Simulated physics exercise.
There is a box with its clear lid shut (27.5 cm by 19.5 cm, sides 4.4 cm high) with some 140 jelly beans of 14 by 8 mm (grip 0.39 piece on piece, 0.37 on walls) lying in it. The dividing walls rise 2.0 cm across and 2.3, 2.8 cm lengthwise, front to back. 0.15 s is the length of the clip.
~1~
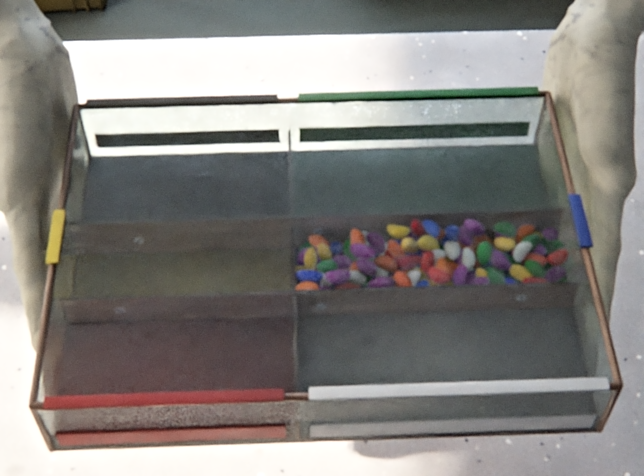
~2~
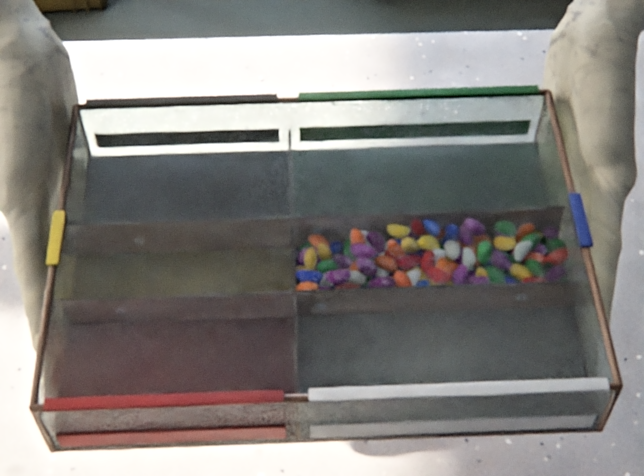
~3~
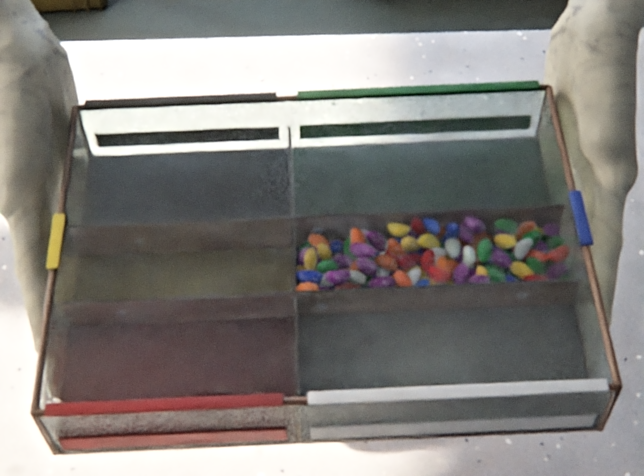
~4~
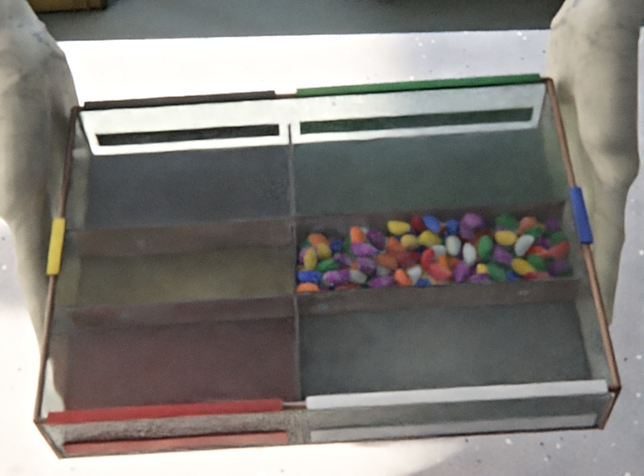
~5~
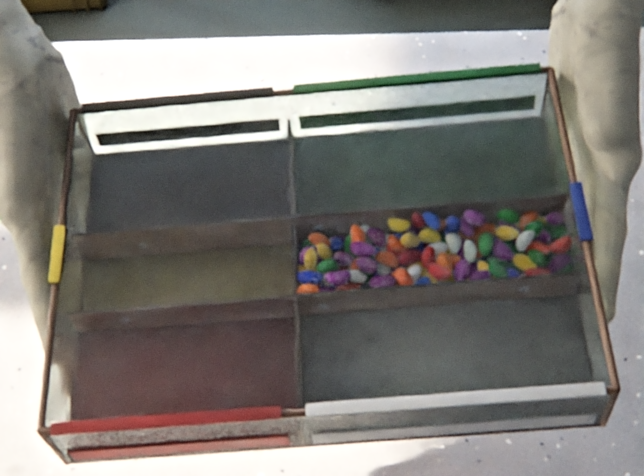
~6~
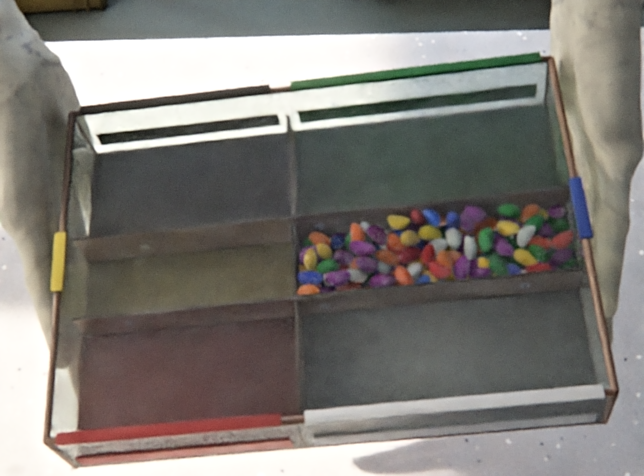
Two pale hands slowly tilt a clear divided box of colorful jelly beans toward the front left.
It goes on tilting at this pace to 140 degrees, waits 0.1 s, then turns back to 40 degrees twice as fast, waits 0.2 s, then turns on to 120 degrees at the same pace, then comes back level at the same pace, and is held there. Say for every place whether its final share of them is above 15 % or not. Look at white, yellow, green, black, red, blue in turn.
White compartment - not above; yellow compartment - not above; green compartment - not above; black compartment - not above; red compartment - above; blue compartment - not above.
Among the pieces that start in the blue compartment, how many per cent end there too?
I'd say around 0 per cent.
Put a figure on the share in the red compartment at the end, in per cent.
100 percent, roughly.
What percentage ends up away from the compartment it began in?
Around 100 per cent ends up outside its starting compartment.
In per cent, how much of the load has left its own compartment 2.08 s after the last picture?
About 100 %.
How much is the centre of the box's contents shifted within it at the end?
Some 16.5 cm.
Then, 1.13 s after the last picture, tilt 140 degrees; white 5 %, red 95 %; middle of all pieces near (371, 238).
Then, 2.08 s after the last picture, tilt 62 degrees; red 100 %; middle of all pieces near (238, 401).
Then, 2.94 s after the last picture, tilt 81 degrees; red 100 %; middle of all pieces near (275, 369).
Then, 3.77 s after the last picture, tilt 0 degrees; red 100 %; middle of all pieces near (146, 389).
In the end, white 0 %, yellow 0 %, green 0 %, black 0 %, red 100 %, blue 0 %.
